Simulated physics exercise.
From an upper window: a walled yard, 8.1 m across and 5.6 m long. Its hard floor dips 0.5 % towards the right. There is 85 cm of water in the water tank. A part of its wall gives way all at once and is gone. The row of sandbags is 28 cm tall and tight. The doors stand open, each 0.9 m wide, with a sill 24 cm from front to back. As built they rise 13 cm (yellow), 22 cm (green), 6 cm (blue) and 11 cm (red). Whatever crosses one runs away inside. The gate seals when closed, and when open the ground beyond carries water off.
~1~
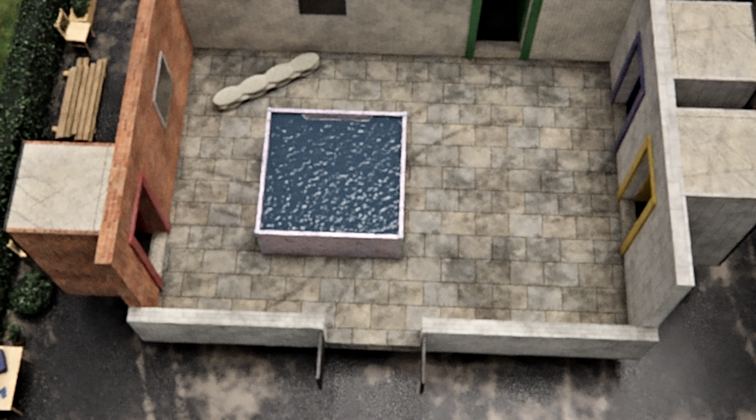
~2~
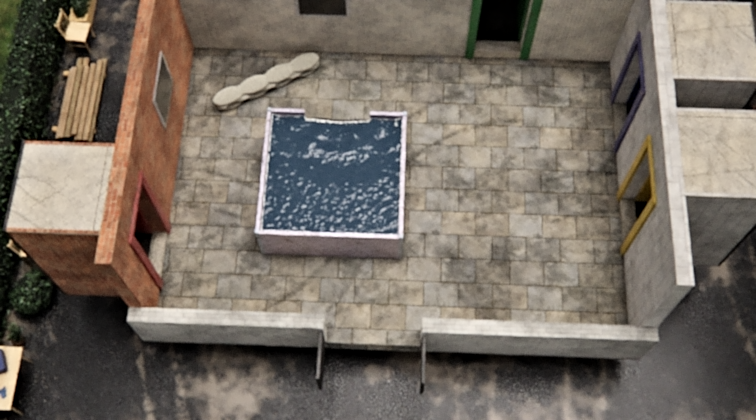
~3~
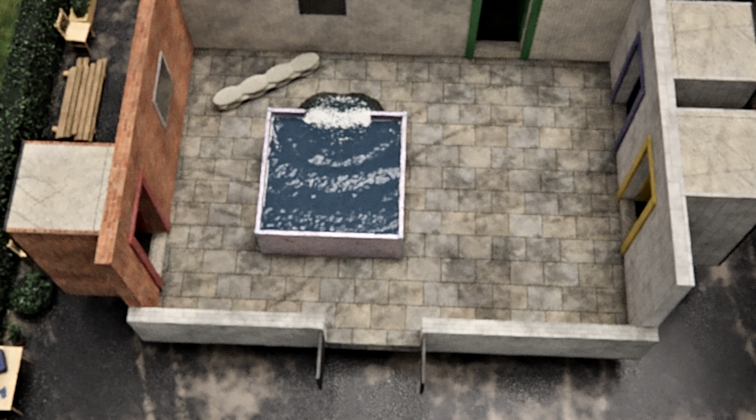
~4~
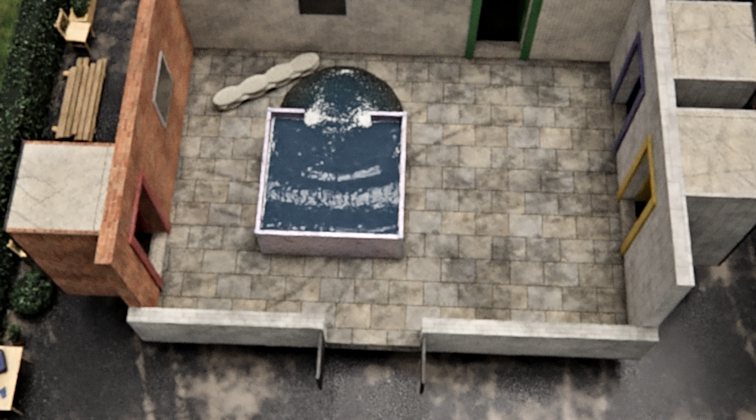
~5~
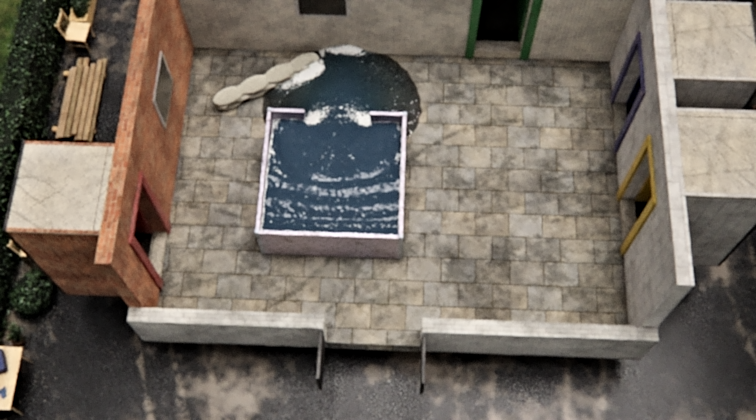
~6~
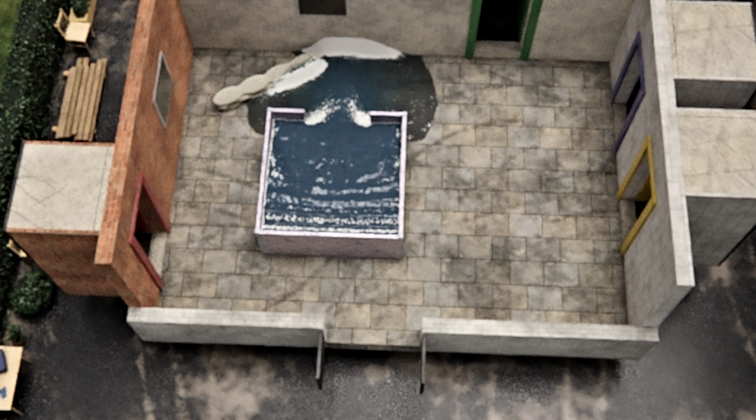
A square water tank opens at its far side and water spreads across the paved yard.
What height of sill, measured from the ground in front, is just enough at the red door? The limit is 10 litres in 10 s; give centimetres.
Some 8 cm above the ground.
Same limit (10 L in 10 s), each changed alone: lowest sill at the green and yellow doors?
Roughly 8.5 cm at green and 9.0 cm at yellow.
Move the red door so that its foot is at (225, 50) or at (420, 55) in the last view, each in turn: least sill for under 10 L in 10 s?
About 19 and 29 cm.
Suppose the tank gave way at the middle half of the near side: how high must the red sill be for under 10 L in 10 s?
Then roughly 22 cm.
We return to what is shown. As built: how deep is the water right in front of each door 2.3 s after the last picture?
In cm: Yellow 0, green 11, blue 23, red 3.
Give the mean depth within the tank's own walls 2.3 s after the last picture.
Roughly 42 cm on average.
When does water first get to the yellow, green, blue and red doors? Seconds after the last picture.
Arrival: Yellow 2.4 s, green 0.5 s, blue 1.6 s, red 2.2 s.
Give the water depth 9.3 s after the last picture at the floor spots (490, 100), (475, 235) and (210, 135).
About 4, 7 and 7 cm.
Then, 0.7 s after the last picture water covers 20 % of the floor, deepest (58 cm) near (333, 52); it has not reached the red door.
Then, 2.3 s after the last picture water covers 55 % of the floor, deepest (36 cm) near (342, 60); 3 cm at the red door, 0 litres in over its 11 cm sill.
Then, 9.3 s after the last picture water covers 95 % of the floor, deepest (15 cm) near (604, 260); 10 cm at the red door, 1 litre in over its 11 cm sill.
At the red door as built, the water peaked near 10 cm, 8.7 s after the last picture.
With a sill of 7 cm, 14 litres would have come in within the 10 s; with 9.5 cm, 4 litres. So under 10 litres takes about 8 cm.
